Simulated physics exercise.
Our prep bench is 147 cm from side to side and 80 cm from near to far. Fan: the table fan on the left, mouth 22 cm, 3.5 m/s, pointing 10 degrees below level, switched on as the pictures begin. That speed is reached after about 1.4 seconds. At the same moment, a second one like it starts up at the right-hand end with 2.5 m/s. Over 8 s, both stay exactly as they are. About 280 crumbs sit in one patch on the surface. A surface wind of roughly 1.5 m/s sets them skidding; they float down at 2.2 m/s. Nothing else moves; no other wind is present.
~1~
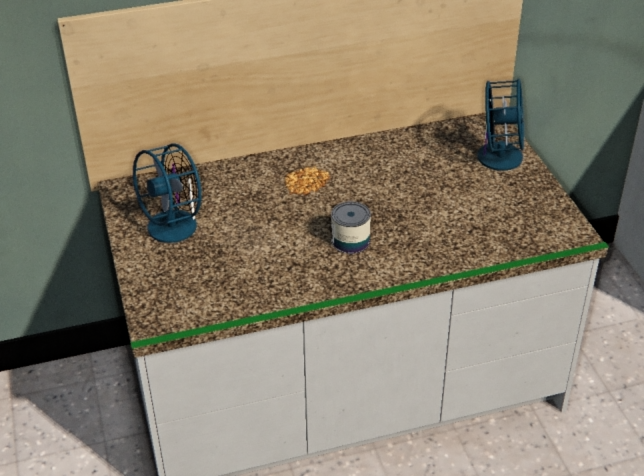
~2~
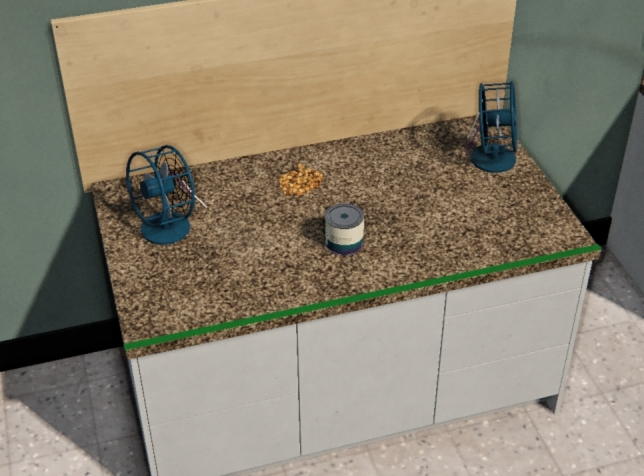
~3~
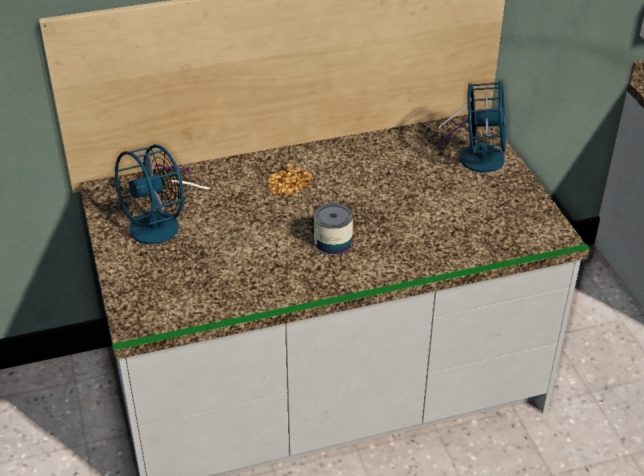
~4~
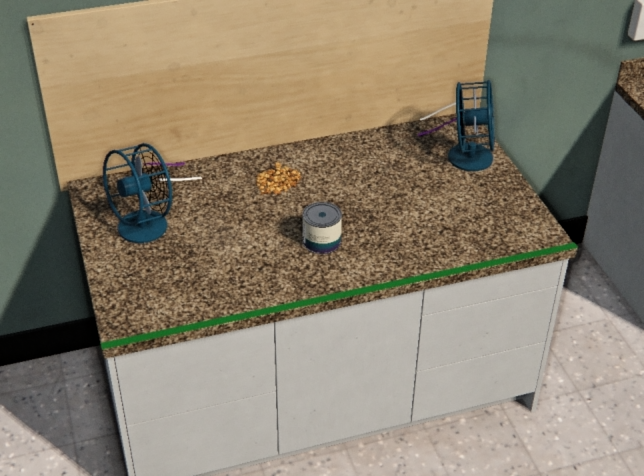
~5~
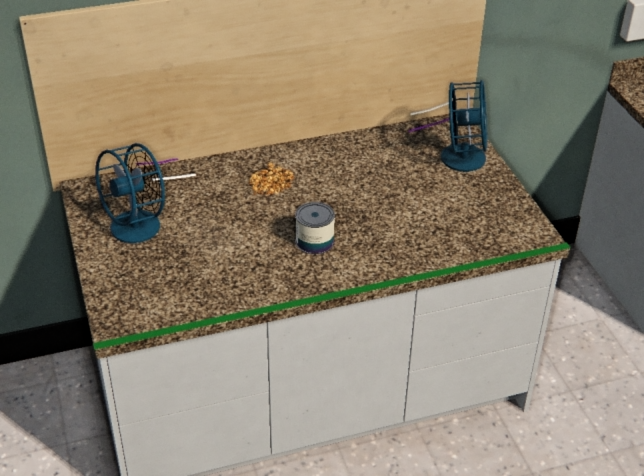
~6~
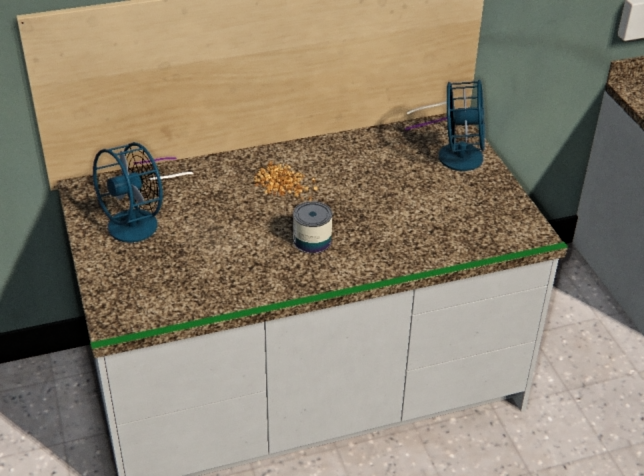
On a speckled counter, two blue fans stand near a tin as orange crumbs start shifting right.
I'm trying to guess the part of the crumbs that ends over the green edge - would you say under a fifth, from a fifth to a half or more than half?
I would say over half.
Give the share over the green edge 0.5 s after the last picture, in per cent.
About 20 %.
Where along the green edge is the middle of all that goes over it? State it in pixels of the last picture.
Median crossing point, approx. (446, 274).
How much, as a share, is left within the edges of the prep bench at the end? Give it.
Roughly 3 per cent.
Then, 0.5 s after the last picture the count stands so, 18 % are over the green edge; the middle of those left on the top is near (381, 205).
Then, 1.5 s after the last picture the count stands so, 92 % are over the green edge.
Then, 3.3 s after the last picture the count stands so, 94 % are over the green edge.
Then, 6.9 s after the last picture, at the end, 95 % are over the green edge.
